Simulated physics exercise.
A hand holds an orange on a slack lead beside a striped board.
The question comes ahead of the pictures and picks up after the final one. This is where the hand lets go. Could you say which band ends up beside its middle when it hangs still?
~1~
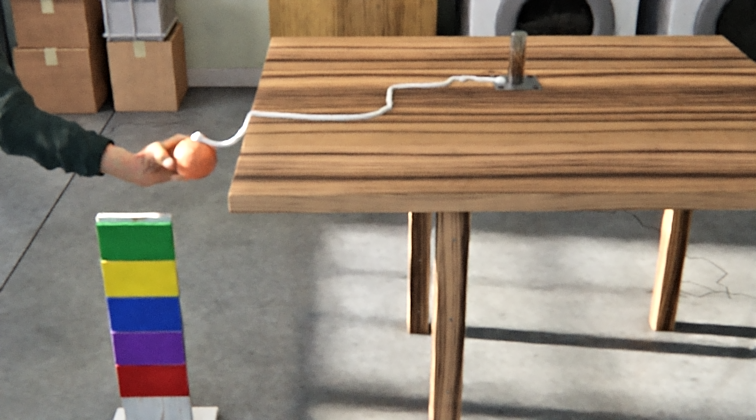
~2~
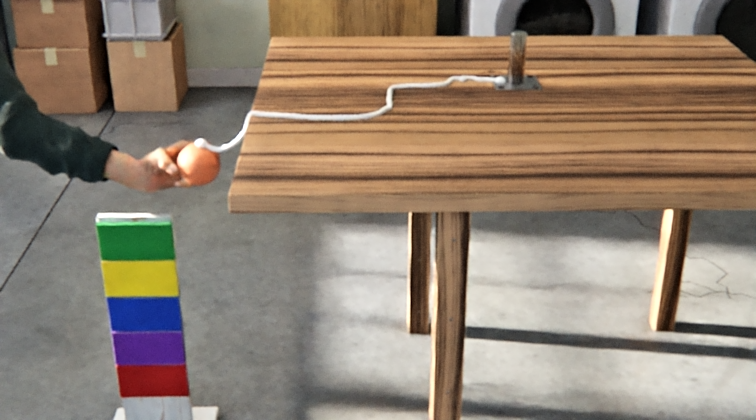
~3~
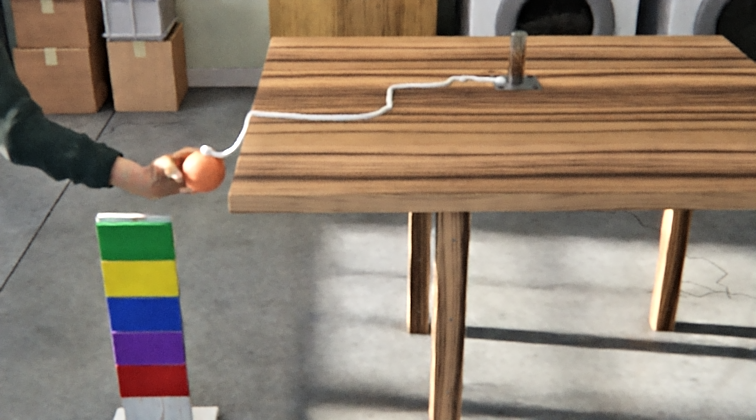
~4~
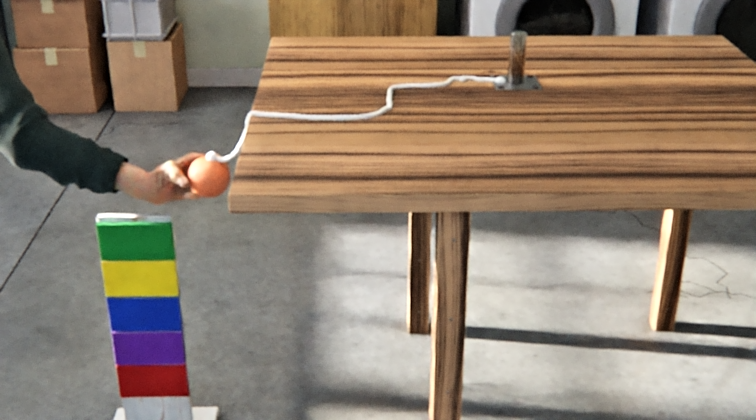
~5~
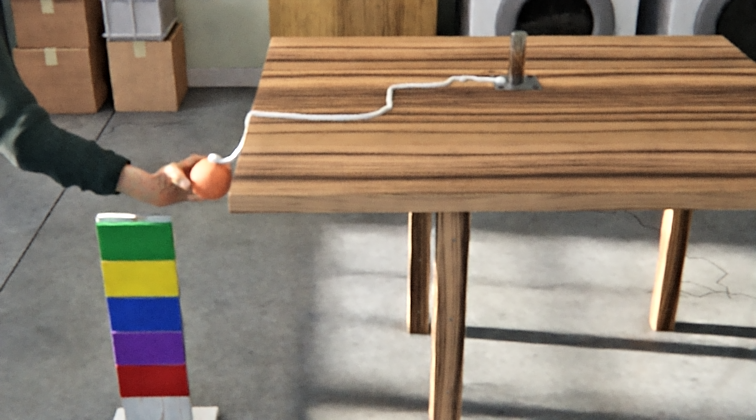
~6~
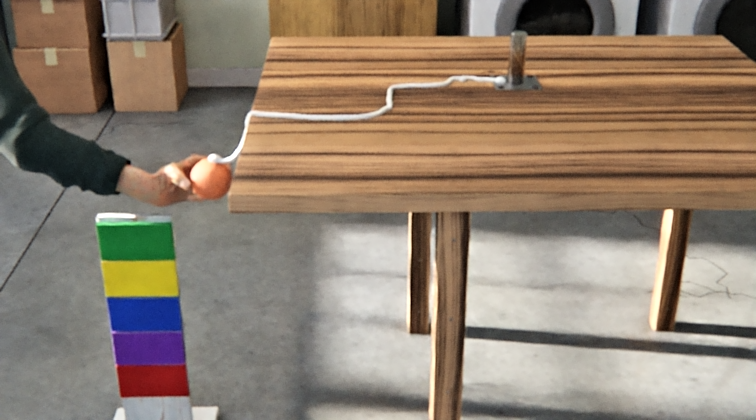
Sure, it is yellow.
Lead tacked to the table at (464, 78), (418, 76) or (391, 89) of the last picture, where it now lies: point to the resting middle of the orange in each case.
First (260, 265), next (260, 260), last (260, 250).
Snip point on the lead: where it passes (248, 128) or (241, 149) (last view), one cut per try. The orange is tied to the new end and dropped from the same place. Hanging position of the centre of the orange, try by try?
First try: Near (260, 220). Second try: Near (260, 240).
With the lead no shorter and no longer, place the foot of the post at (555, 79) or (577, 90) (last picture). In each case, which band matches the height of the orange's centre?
For the first it would be green, for the second green.
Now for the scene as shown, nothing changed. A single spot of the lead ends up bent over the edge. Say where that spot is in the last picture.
Approximately at (338, 118) in the final frame.
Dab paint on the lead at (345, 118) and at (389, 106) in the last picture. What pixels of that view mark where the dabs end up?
Around (255, 108); the other one around (315, 100).
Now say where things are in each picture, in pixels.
The first frame shows orange (195, 158); green (136, 243); yellow (140, 280); blue (144, 315); purple (148, 349); red (152, 382).
The second frame shows orange (199, 165); lead through (467, 78) (425, 86) (389, 101) (338, 118) (260, 115).
The third frame shows orange (204, 172).
The fourth frame shows orange (209, 177); lead through (467, 78) (425, 86) (389, 101) (338, 118) (260, 115).
The fifth frame shows orange (212, 179).
The sixth frame shows orange (212, 179); lead through (467, 78) (425, 86) (389, 101) (338, 118) (260, 115).
Early on, orange near (249, 258); level with yellow.
Midway, orange near (259, 268); level with yellow.
Finally, orange near (258, 273); level with yellow. At yellow.
